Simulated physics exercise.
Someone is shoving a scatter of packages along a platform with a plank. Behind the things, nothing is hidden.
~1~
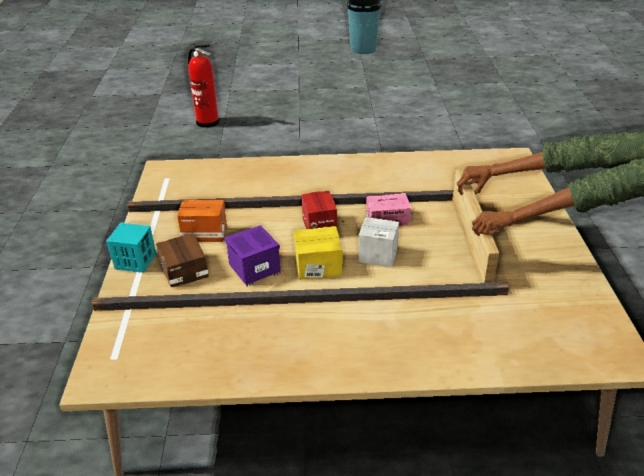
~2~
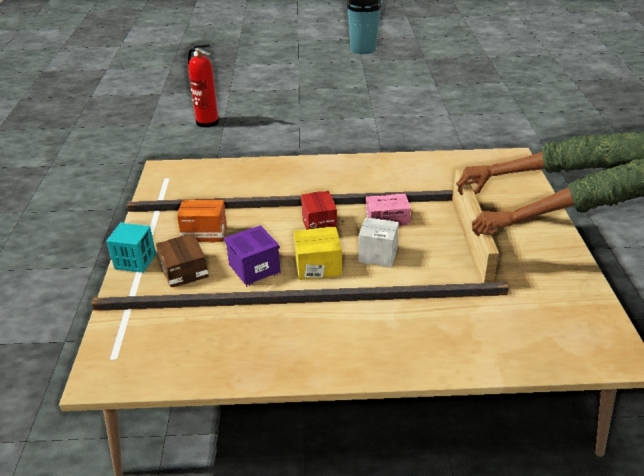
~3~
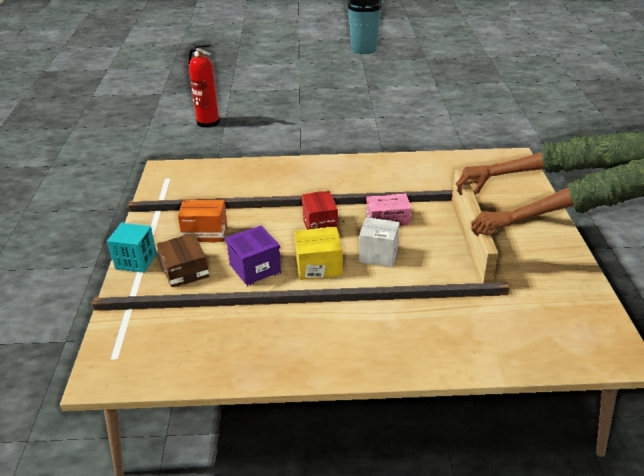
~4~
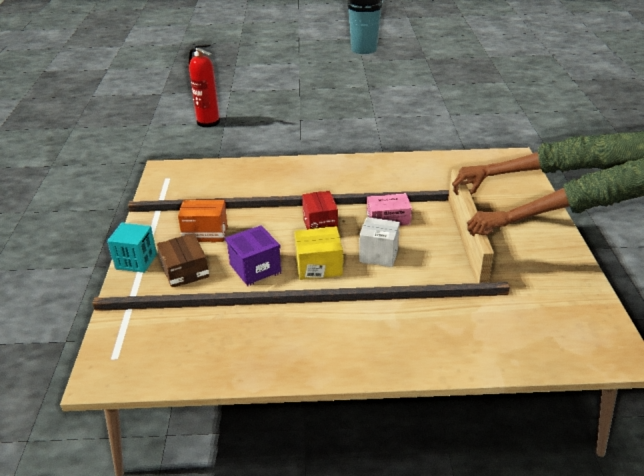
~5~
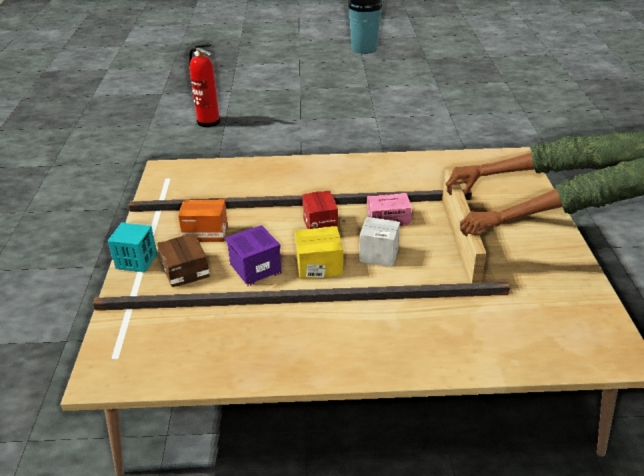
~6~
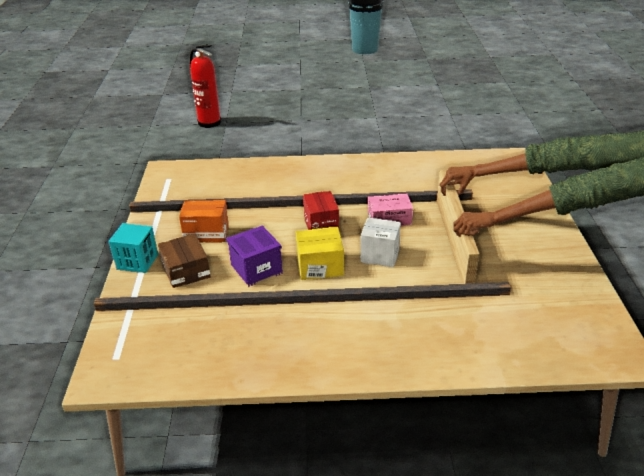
Two hands in green camouflage sleeves grip an upright plank at the right end of a light wooden table, seen from above at an angle in a grey-tiled room. Turquoise, brown, orange, purple, red, yellow, pink and white boxes sit between dark rails, a white line at left, a red extinguisher behind. The hands push the plank slightly left, while the boxes and view stay practically still.
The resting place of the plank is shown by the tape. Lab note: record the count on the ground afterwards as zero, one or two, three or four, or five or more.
Count on ground: Five or more.
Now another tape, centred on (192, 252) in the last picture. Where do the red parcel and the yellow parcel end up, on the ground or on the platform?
In this case the red parcel rests in place and the yellow parcel rests in place.
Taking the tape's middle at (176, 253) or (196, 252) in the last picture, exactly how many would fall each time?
4, then 4.
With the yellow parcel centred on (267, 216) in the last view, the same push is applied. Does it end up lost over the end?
Note: Yellow parcel leaves the top.
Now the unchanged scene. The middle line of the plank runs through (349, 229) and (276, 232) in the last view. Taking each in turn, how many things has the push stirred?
Note: First position 5; second position 8.
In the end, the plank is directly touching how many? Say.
The count in contact is 2.
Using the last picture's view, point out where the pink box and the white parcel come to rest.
The pink box at (133, 219), the white parcel at (121, 257).
Soon after, none off yet; turquoise crate at rest near (134, 248); brown box at rest near (184, 260); orange parcel at rest near (205, 221).
After that, one off so far; turquoise crate on its way down near (79, 288); brown box displaced well along near (113, 258); orange parcel displaced about its own width near (161, 225).
In the end, the number that fall off is five or more; gone, red parcel, yellow parcel, purple tote, orange parcel, brown box and turquoise crate.
